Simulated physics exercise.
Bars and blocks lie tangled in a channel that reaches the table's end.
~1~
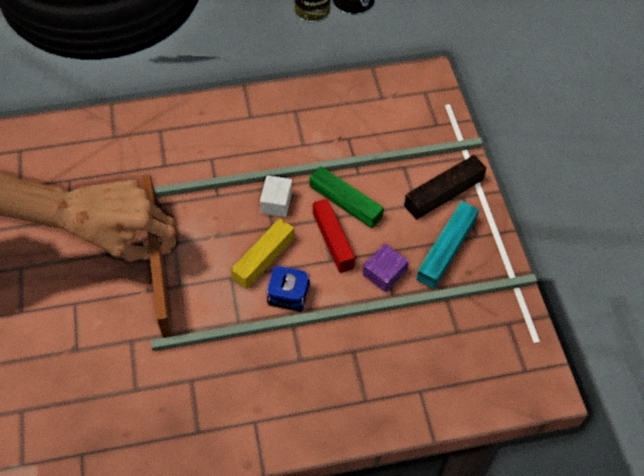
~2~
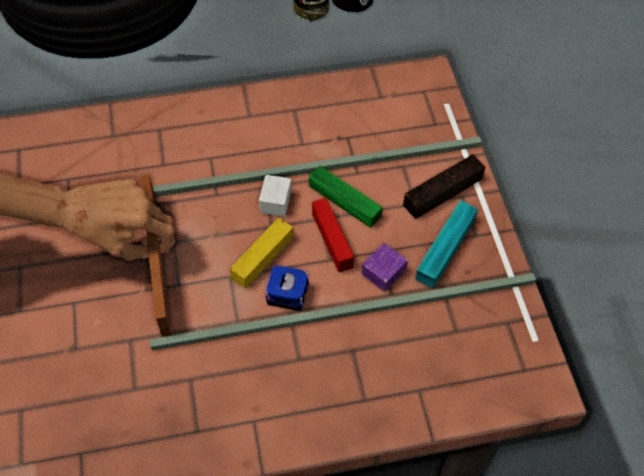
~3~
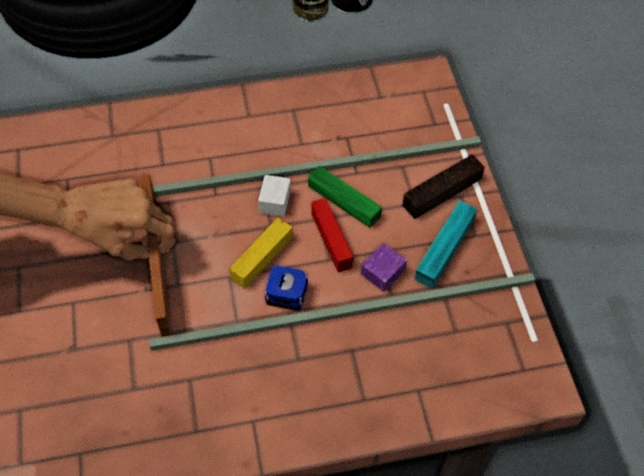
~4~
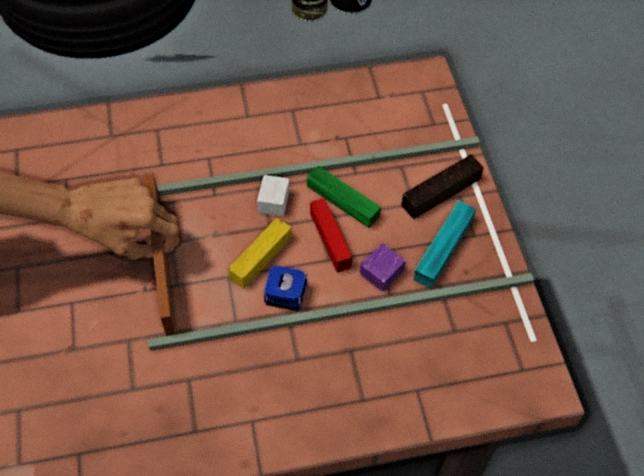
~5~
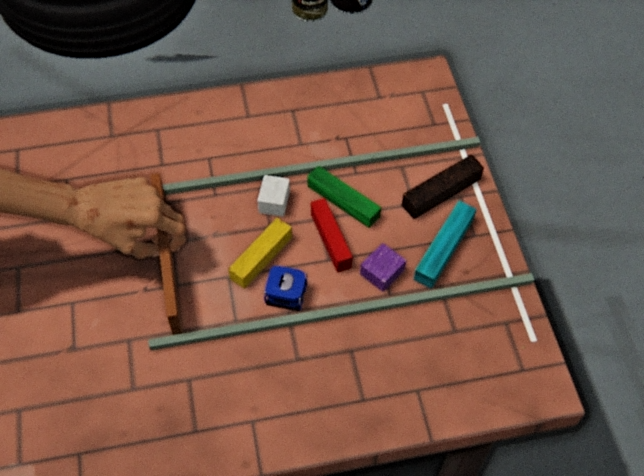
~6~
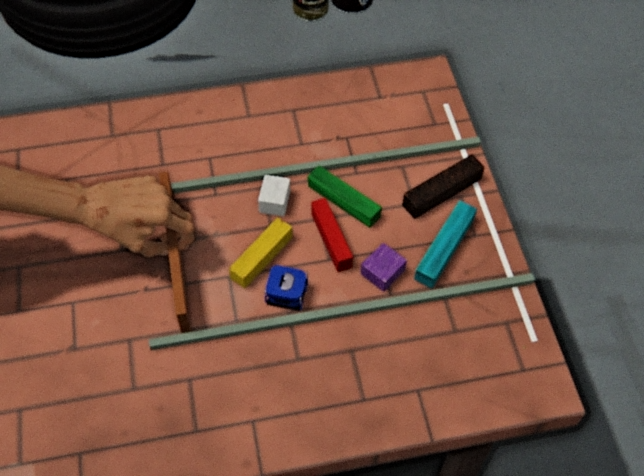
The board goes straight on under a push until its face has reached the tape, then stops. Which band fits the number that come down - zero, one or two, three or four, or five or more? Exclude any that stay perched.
The band that fits is five or more.
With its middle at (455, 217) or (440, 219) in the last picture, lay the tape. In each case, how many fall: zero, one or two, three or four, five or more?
One after another: One to two; one to two.
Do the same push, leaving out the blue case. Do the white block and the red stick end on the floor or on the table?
The white block would remain on top, and the red stick would go down.
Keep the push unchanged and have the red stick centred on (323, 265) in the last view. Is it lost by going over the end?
I reckon the red stick drops away.
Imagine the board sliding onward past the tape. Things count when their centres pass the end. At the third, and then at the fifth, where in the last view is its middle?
I'd put the first at about (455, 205) and the next at about (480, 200).
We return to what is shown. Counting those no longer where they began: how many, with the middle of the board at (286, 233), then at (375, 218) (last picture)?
At the first spot the count is 3, and at the second it is 8.
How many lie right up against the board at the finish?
Contact count: 2.
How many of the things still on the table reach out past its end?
It's 1.
A little later, none off yet; black bar at rest near (444, 186); turquoise stick at rest near (446, 243); purple block at rest near (384, 267).
Next, none off yet; black bar shifted a little near (477, 178); turquoise stick shifted a little near (484, 239); purple block shifted well along near (453, 246).
When it is over, the number that fall off is five or more; down, blue case, red stick, green stick, purple block, turquoise stick and black bar.
